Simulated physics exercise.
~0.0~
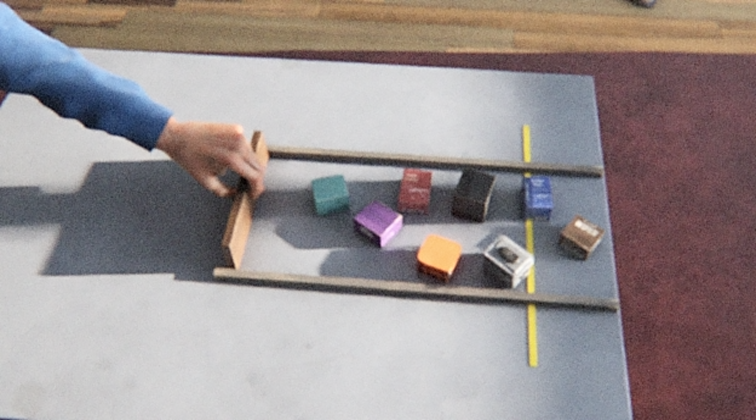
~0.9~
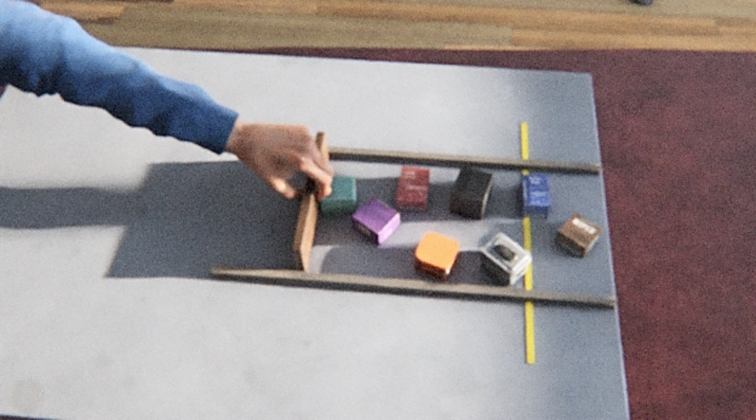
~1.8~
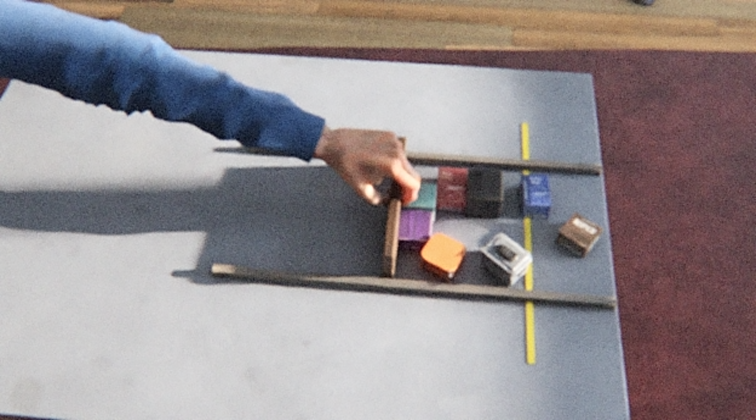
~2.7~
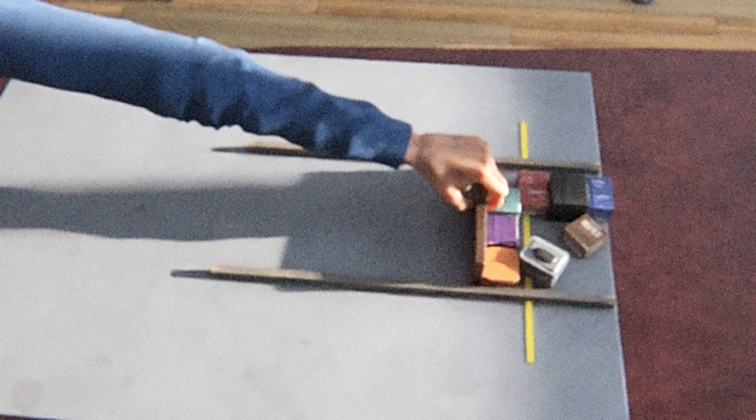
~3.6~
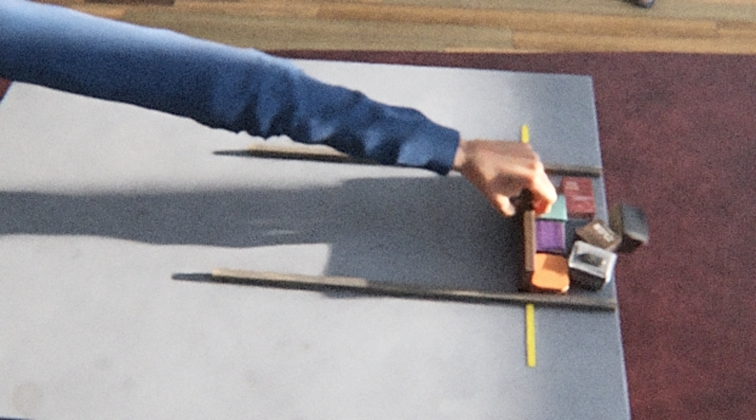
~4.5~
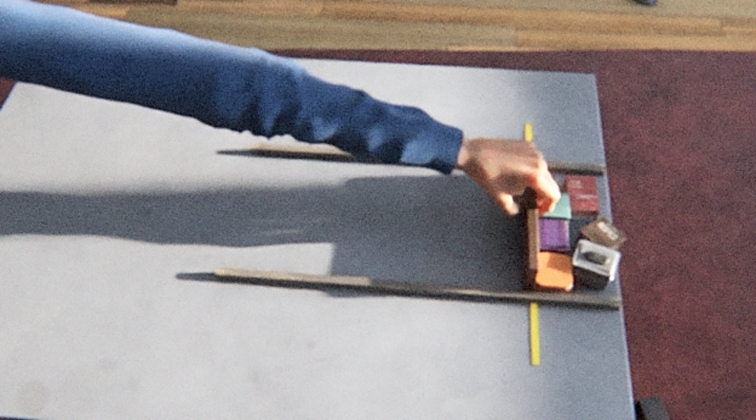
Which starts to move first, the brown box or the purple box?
The purple box moves first, shoved along by the board while the brown box is still sitting near the edge. The brown box only shifts later, once the blocks are crowded up towards it.
Hand pushing an upright board rightward between two rails, bunching small coloured blocks together until the black and blue ones drop off the edge.
